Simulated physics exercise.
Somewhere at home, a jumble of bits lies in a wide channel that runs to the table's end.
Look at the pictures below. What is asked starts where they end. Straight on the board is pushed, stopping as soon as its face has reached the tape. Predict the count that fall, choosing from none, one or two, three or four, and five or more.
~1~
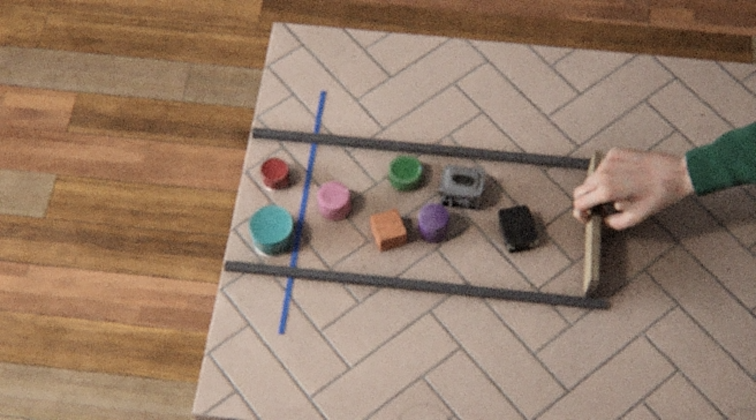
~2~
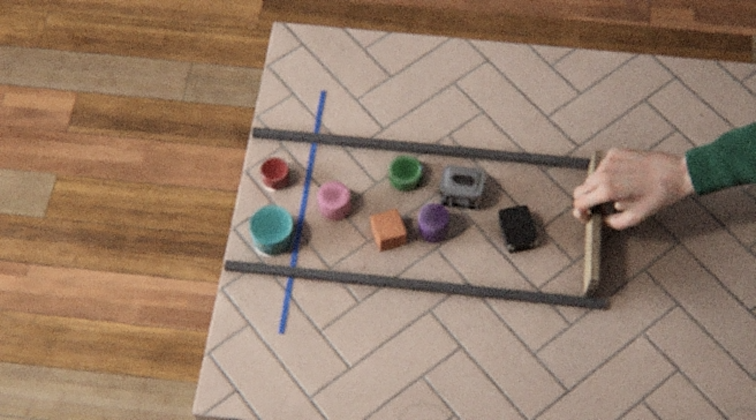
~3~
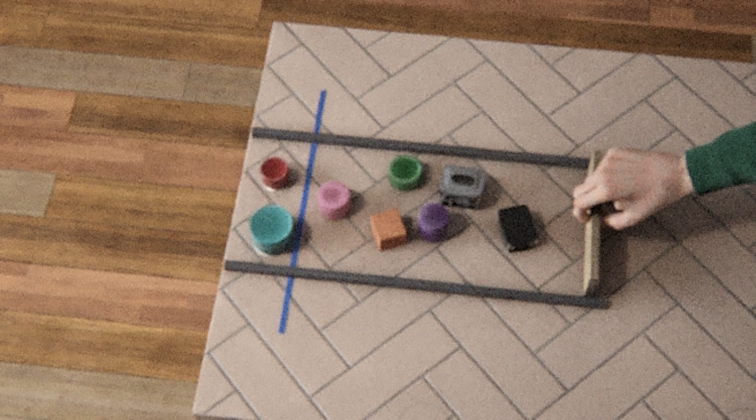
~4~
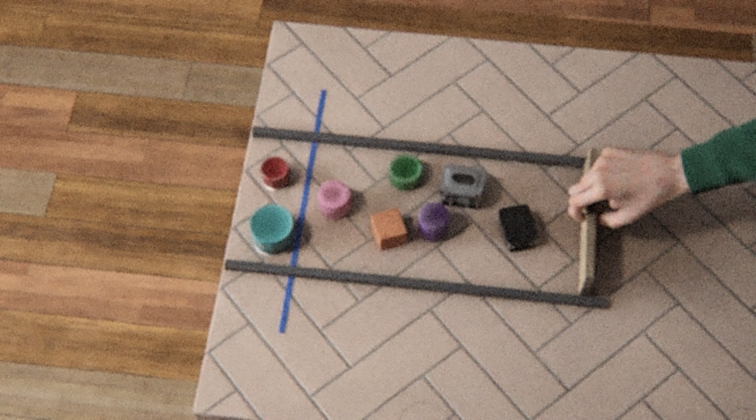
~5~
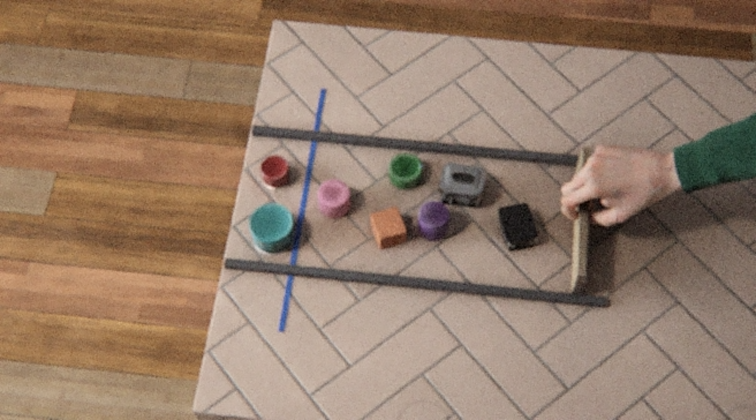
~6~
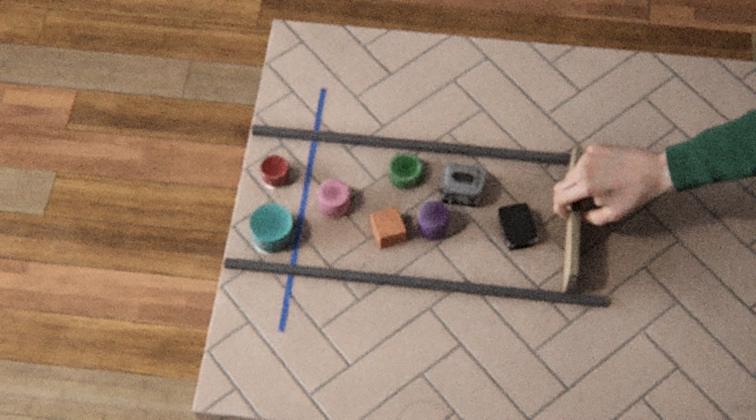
I predict that one of them or two will leave the table.
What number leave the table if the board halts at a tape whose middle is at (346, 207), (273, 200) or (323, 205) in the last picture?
0, 5, 0.
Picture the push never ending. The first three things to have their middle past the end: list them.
Earliest to latest: The red pot, the green lid, the turquoise pot.
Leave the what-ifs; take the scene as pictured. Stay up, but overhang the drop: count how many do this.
I get 2.
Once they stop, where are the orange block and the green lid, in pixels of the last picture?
The orange block settles near (280, 240); as for the green lid, near (256, 145).
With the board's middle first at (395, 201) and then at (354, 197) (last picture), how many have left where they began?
By then 6, and later 6.
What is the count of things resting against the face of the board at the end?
The count in contact is 3.
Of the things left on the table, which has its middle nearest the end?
Nearest at the end: The green lid.
A little later, none off yet; red pot at rest near (275, 172); turquoise pot at rest near (272, 229); pink lid at rest near (334, 199).
Next, none off yet; red pot at rest near (275, 172); turquoise pot at rest near (272, 229); pink lid shifted a little near (321, 194).
When it is over, the number that fall off is one or two; down, red pot.
